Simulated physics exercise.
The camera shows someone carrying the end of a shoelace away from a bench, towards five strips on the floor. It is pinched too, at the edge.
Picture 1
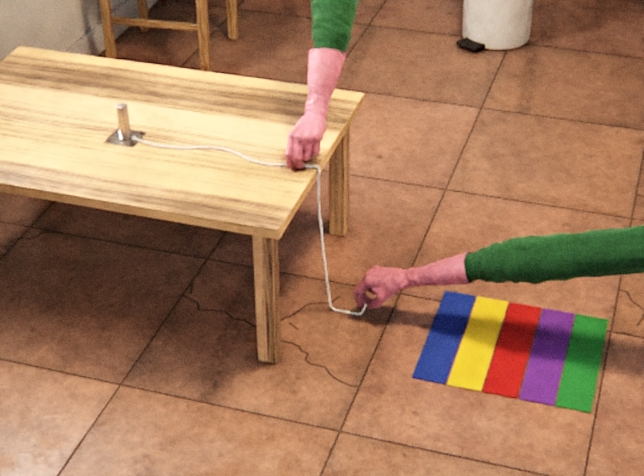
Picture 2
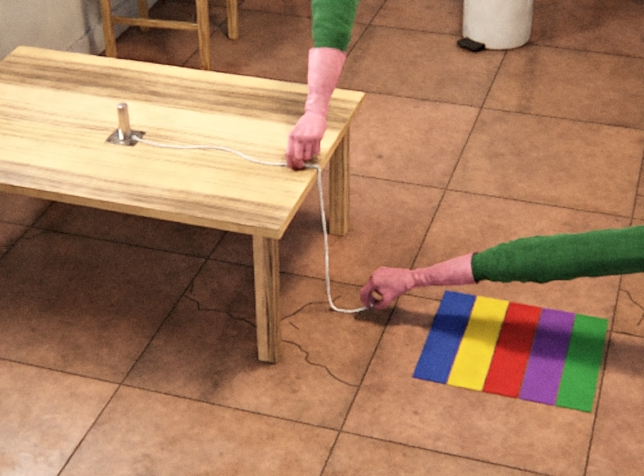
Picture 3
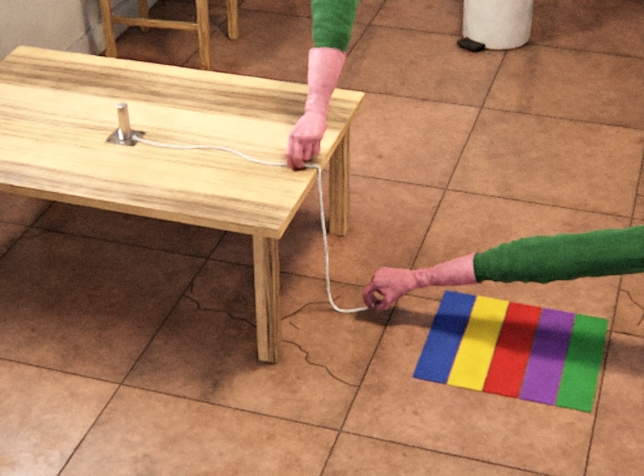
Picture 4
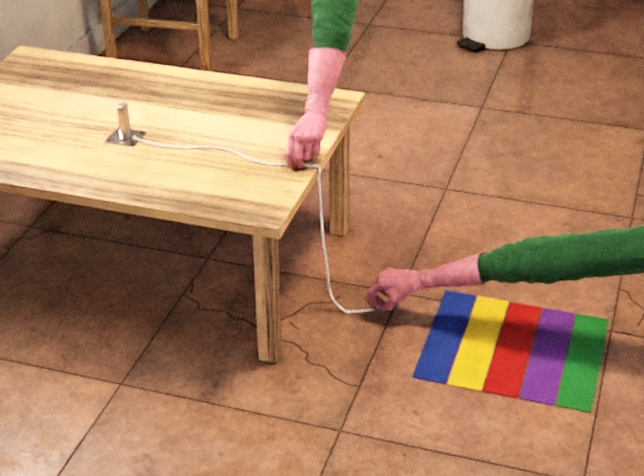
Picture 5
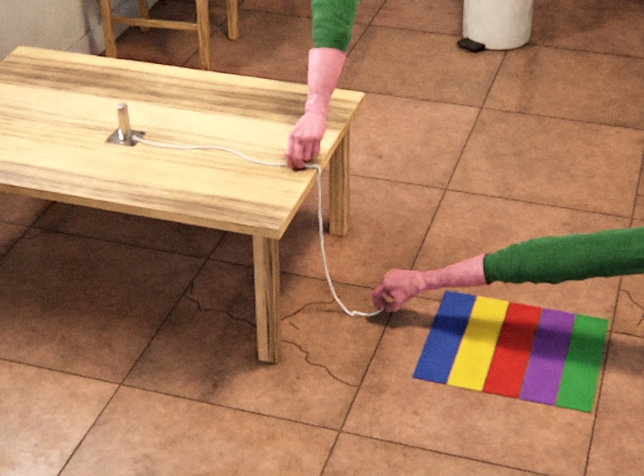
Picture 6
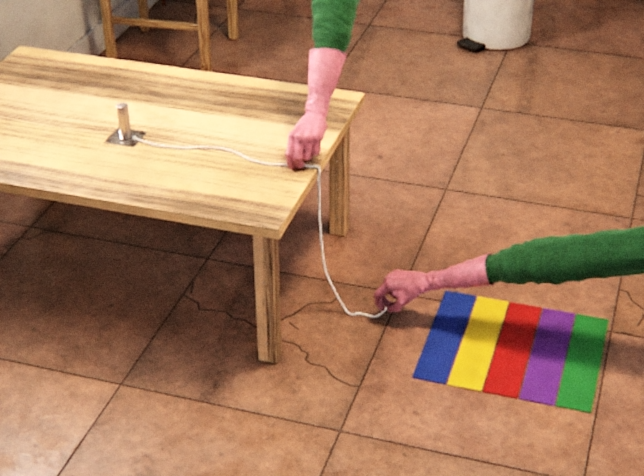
On a tiled floor beside a wooden bench, five coloured strips lie side by side, and a white shoelace runs from a small post over the bench's edge, where one hand pinches it. Near the floor, another hand draws the lace's end slightly right, towards the blue strip.
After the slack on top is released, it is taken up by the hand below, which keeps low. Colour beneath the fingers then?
Yellow.
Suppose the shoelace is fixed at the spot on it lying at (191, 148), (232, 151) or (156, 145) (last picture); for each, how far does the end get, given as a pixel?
The three spots are (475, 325), (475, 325) and (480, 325), in that order.
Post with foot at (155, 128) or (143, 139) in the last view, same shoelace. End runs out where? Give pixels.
It would be close to (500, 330) for the first and close to (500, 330) for the second.
Soon after, end near (406, 312); short of the strips.
Then, end near (452, 320); over blue.
At full stretch, end near (479, 325); over yellow. The yellow one.
